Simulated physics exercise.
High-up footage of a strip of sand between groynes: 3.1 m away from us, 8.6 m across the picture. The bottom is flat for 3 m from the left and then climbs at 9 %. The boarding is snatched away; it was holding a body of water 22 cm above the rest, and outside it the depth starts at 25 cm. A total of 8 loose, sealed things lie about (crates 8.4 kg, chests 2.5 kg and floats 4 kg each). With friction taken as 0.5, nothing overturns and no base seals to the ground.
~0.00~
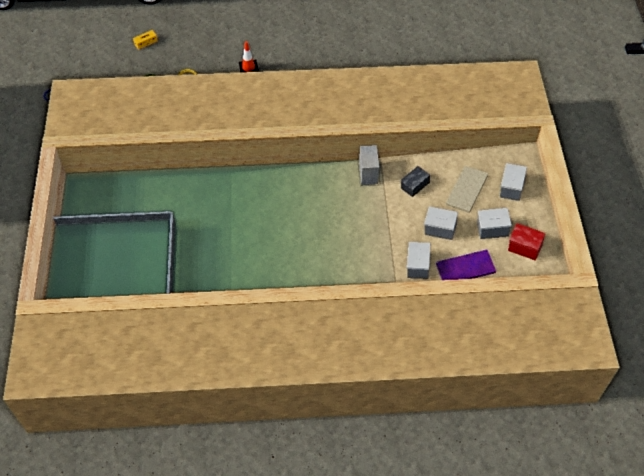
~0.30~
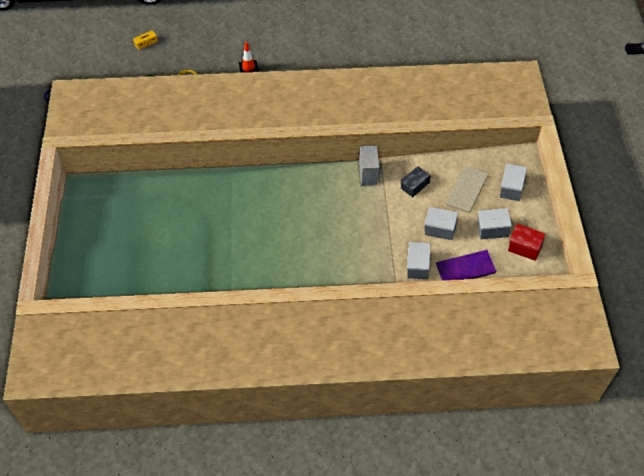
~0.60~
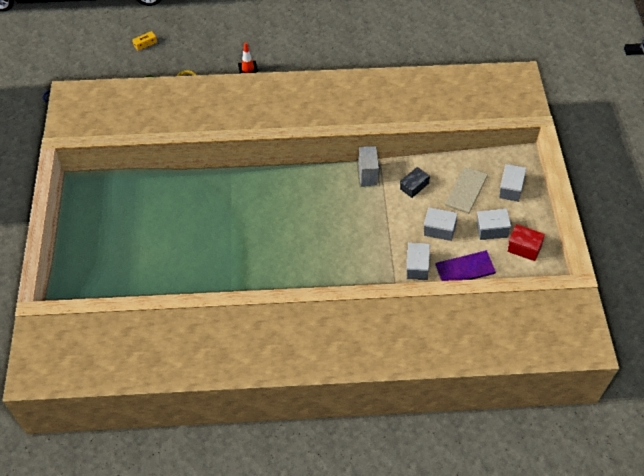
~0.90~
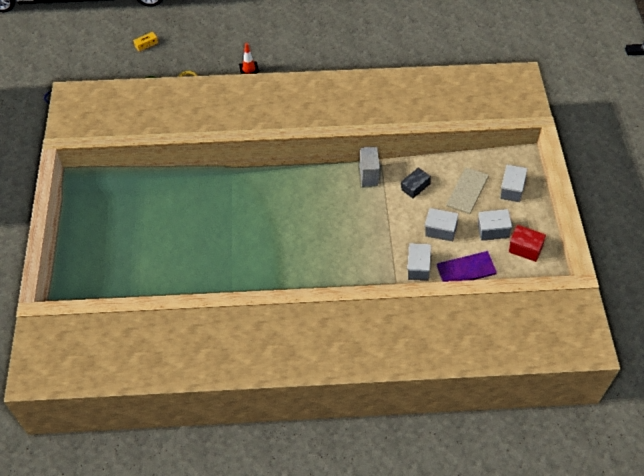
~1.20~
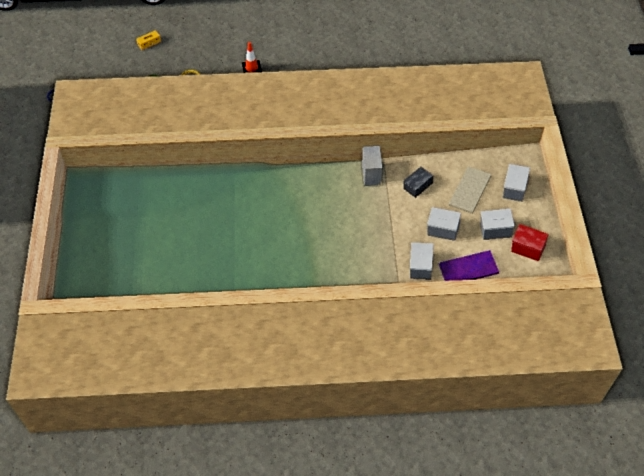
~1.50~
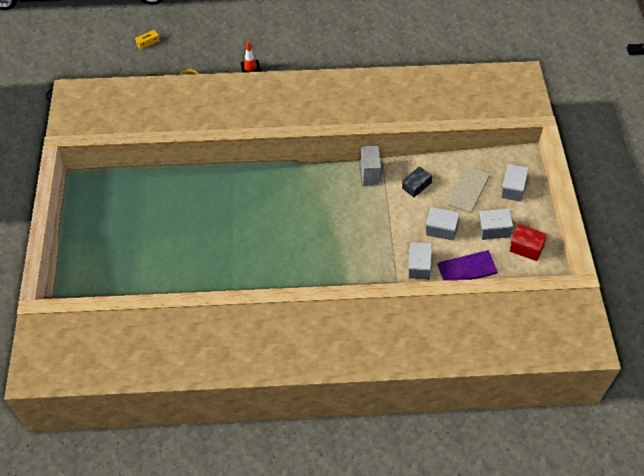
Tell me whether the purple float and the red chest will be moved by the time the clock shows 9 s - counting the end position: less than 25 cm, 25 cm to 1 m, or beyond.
Final check - purple float pushed far off, red chest basically unmoved.
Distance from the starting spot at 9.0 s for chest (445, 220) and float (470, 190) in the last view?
Net displacement, in order: 250 cm; 100 cm.
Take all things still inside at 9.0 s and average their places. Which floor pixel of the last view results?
I'd say about (406, 226) in the last view.
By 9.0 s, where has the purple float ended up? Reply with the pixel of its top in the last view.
I'd expect it somewhere around (337, 251).
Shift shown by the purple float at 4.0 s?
I'd put it at around 0 cm.
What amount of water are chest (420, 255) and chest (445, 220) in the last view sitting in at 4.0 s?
Close to 8 and 5 centimetres.
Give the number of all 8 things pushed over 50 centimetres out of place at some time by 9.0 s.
The answer here is 5.
After 2.1 s the purple float is near (468, 267), 0.0 m from its start, aground; the red chest is near (531, 237), 0.0 m from its start, aground; 0 afloat.
After 4.0 s the purple float is near (468, 267), 0.0 m from its start, aground; the red chest is near (531, 237), 0.0 m from its start, aground; 2 afloat.
After 6.3 s the purple float is near (446, 259), 0.4 m from its start, afloat; the red chest is near (531, 237), 0.0 m from its start, aground; 3 afloat.
After 9.0 s the purple float is near (337, 251), 2.2 m from its start, afloat; the red chest is near (531, 237), 0.0 m from its start, aground; 3 afloat.
